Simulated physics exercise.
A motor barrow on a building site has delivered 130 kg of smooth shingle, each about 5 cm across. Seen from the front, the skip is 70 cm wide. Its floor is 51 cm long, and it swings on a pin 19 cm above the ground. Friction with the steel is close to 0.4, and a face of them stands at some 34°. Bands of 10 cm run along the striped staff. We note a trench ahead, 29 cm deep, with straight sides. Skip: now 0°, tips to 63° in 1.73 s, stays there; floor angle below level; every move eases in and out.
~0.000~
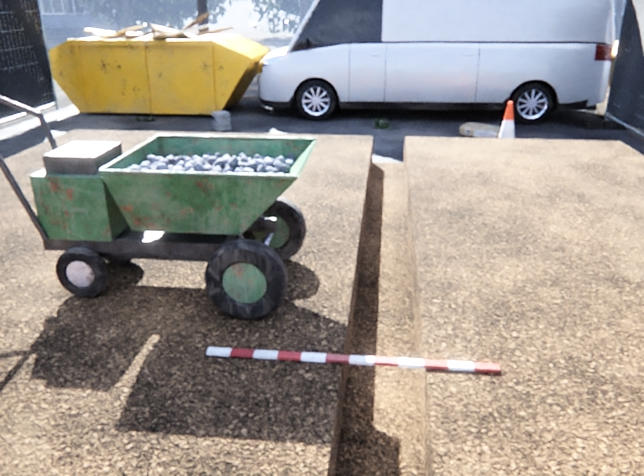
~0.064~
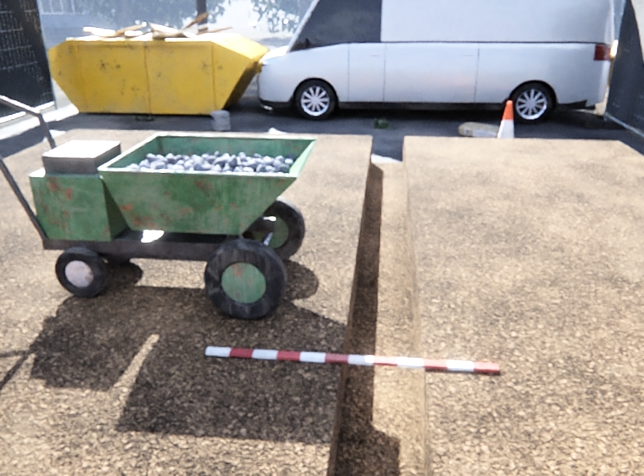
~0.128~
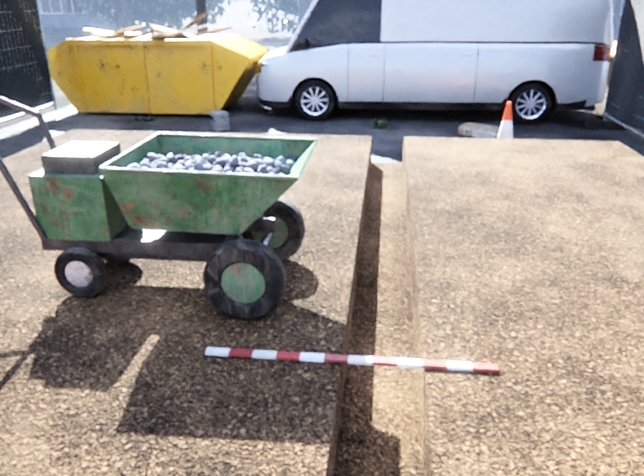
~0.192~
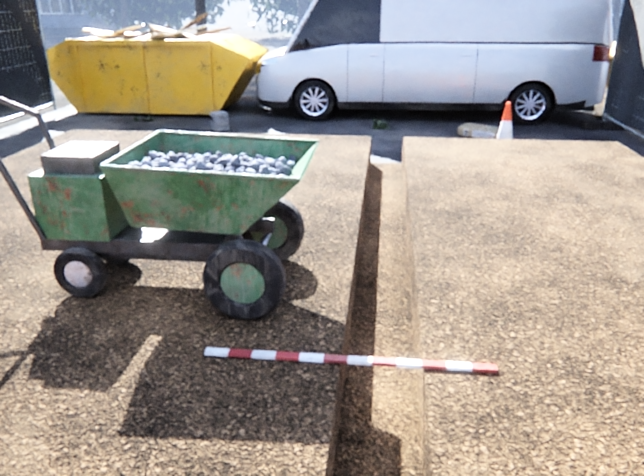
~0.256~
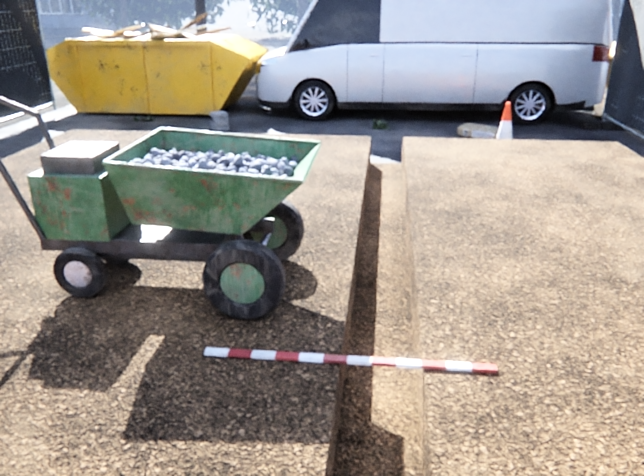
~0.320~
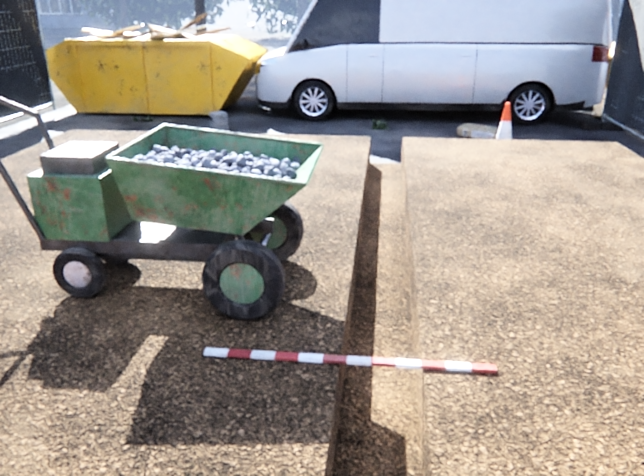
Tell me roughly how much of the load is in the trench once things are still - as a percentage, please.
I would put it at 77 %.
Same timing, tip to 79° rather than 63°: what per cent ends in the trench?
In that case near 90 per cent.
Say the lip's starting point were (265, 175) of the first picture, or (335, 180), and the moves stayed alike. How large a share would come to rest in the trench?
Estimates: 100 % then 35 %.
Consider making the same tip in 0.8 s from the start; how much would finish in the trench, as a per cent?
Roughly 60 per cent.
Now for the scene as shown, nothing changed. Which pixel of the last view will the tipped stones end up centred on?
(395, 324).
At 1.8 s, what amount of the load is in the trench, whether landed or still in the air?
About 35 per cent by then.
After 1.3 s the floor is at 53°; 100 % in the skip; the foremost stones are at (374, 245).
After 1.8 s the floor is at 63°; 50 % in the skip, 37 % in the trench, 13 % past the trench; the foremost stones are at (475, 291).
After 2.2 s the floor is at 63°; 22 % in the skip, 55 % in the trench, 23 % past the trench; the foremost stones are at (530, 292).
After 4.1 s the floor is at 63°; 0 % in the skip, 77 % in the trench, 23 % past the trench; the foremost stones are at (551, 286).
